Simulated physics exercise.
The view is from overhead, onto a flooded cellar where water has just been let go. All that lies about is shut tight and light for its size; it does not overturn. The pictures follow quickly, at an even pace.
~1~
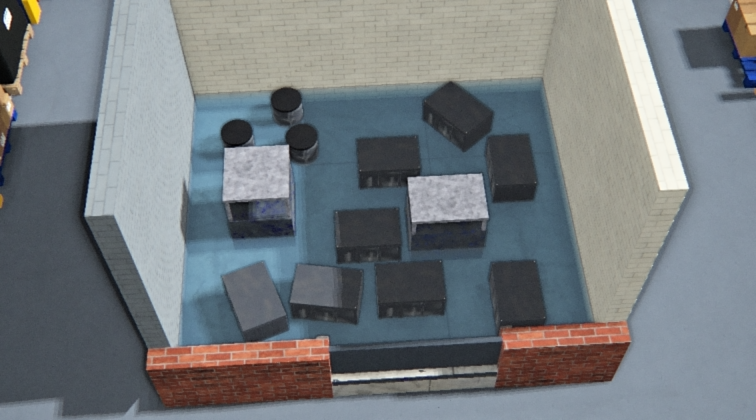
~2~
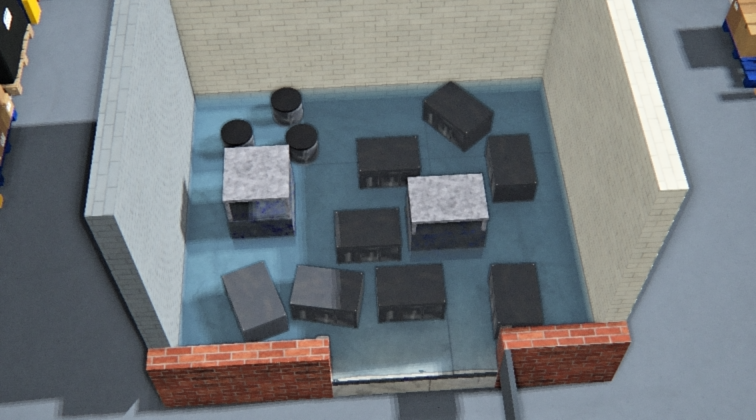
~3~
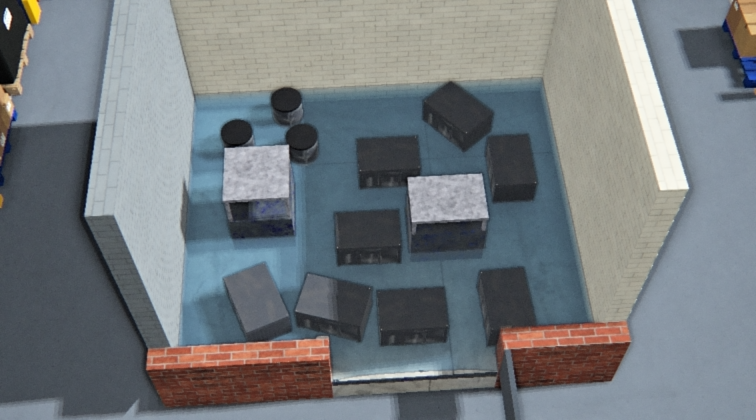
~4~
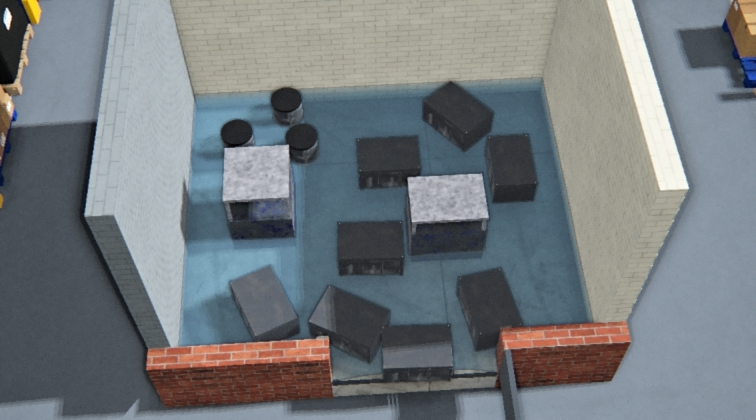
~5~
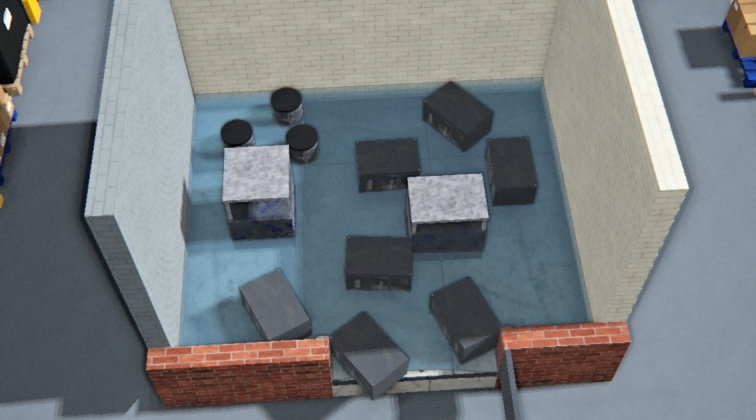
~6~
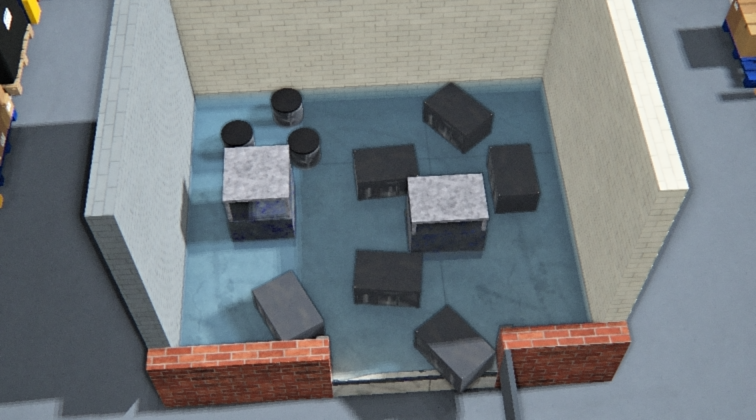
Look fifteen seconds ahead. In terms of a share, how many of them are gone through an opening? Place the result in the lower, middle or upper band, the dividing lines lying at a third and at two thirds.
Upper band.
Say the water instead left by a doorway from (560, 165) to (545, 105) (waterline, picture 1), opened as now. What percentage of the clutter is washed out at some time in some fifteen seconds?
It works out at some 50 per cent of the things.
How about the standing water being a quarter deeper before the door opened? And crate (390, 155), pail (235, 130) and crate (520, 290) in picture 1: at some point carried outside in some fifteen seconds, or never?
In order, flushed away, held back and flushed away.
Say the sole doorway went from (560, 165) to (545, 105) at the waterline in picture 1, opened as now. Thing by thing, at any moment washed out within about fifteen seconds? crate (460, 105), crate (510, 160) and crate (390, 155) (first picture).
Each object, in the order asked: Flushed / flushed / flushed.
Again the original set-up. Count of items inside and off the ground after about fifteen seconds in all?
It adds up to 3.
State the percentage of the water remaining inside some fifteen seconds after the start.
Near 36 in a hundred.
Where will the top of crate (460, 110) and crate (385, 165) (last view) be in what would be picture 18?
(478, 143) and (394, 312), about.
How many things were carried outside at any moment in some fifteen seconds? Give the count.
It adds up to 8.
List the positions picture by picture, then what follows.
A crate at (518, 290) floats; a crate at (368, 228), afloat; 0 of 11 have shifted, in the first picture.
A crate at (517, 293), afloat; a crate at (368, 228) floats; 0 of 11 have shifted, in the second picture.
A crate at (508, 298), afloat, close to its start; a crate at (368, 229) floats; 3 of 11 have shifted, in the third picture.
A crate at (490, 301) floats, close to its start; a crate at (370, 240), afloat, close to its start; 5 of 11 have shifted, in the fourth picture.
A crate at (466, 312) floats, a stride from its start; a crate at (379, 256), afloat, close to its start; 5 of 11 have shifted, in the fifth picture.
A crate at (455, 342), afloat, a stride from its start; a crate at (388, 271), afloat, a stride from its start; 7 of 11 have shifted, in the sixth picture.
A moment on, 3 of 11 are out; 8 afloat.
Next, 5 of 11 are out; 6 afloat.
Later, 8 of 11 are out; 3 afloat.
In the end, 8 of 11 are out; 3 afloat.
